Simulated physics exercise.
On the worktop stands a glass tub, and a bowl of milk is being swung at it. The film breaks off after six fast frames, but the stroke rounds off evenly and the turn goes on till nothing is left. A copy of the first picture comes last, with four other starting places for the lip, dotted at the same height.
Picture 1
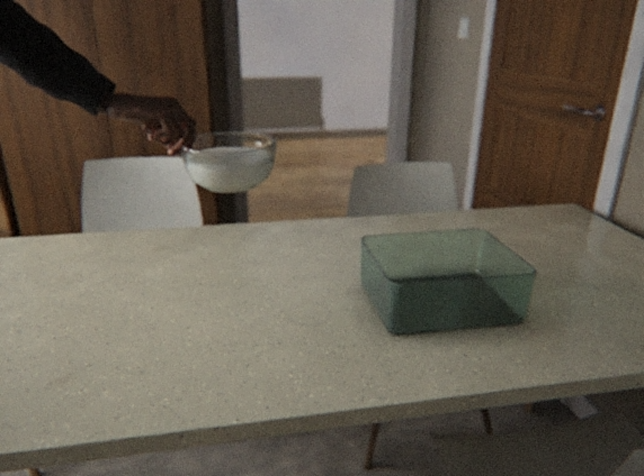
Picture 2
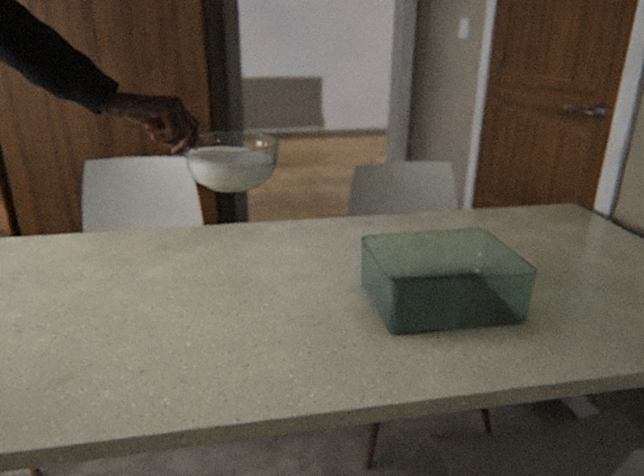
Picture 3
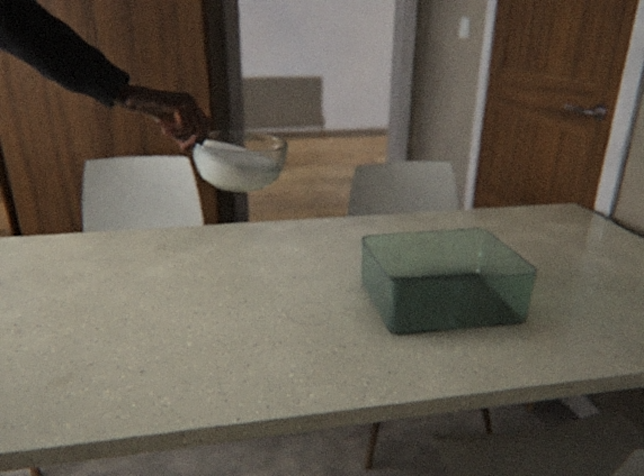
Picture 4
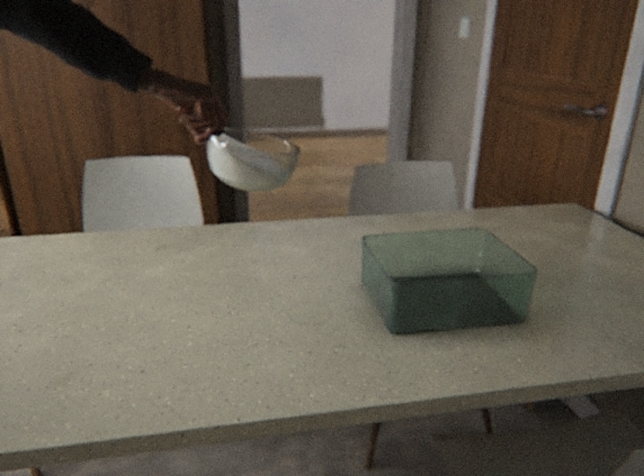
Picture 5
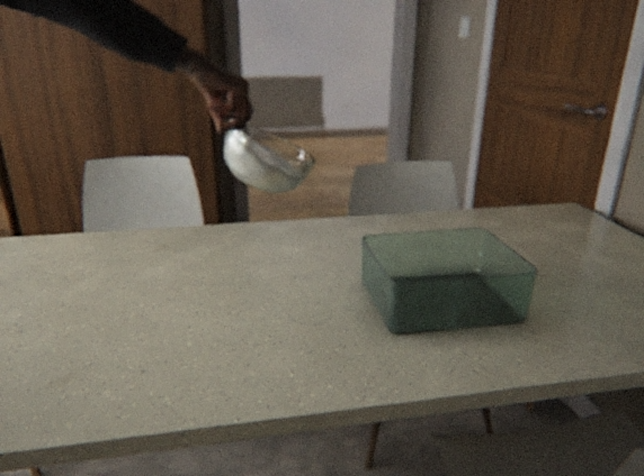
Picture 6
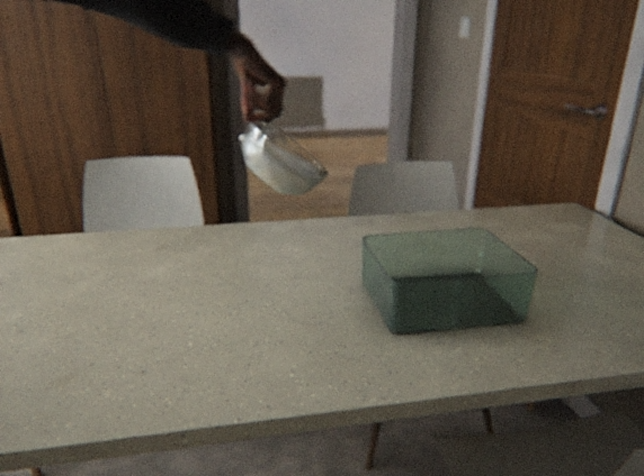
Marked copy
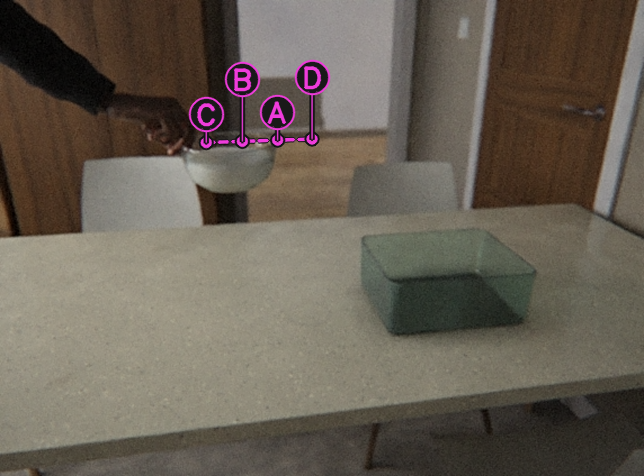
A dark-skinned hand in a black sleeve reaches in from the upper left, holding a clear bowl of white milk above the far side of a pale speckled worktop, seen from a fixed camera slightly above. A green glass tub sits right of centre, with white chairs, wooden panelling and a door behind. The hand moves the bowl rightward, first level, then tilting it steadily more steeply to the right.
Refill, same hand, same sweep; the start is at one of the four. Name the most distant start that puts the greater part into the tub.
B will do.
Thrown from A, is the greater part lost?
No.
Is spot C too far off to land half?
Yes.
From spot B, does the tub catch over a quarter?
Yes.
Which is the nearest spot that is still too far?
Here it is spot C.
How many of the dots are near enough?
Three of the four.
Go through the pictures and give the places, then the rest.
Upright, lip at (274, 140); tub from (387, 333) to (524, 319); nothing has left yet, in the first frame.
Upright, lip at (276, 139); nothing has left yet, in the second frame.
Tipped about 4°, lip at (285, 142); nothing has left yet, in the third frame.
Tipped about 12°, lip at (298, 148); nothing has left yet, in the fourth frame.
Tipped about 25°, lip at (313, 158); nothing has left yet, in the fifth frame.
Tipped about 40°, lip at (326, 170); nothing has left yet, in the sixth frame.
On the marked copy, A at (277, 140); B at (242, 141); C at (206, 142); D at (312, 139).
With A, about 71 % lands in the tub, 6 % falls short and 23 % goes beside or beyond.
With B, about 64 % lands in the tub, 22 % falls short and 14 % goes beside or beyond.
With C, about 20 % lands in the tub, 74 % falls short and 6 % goes beside or beyond.
With D, about 79 % lands in the tub, 8 % falls short and 13 % goes beside or beyond.
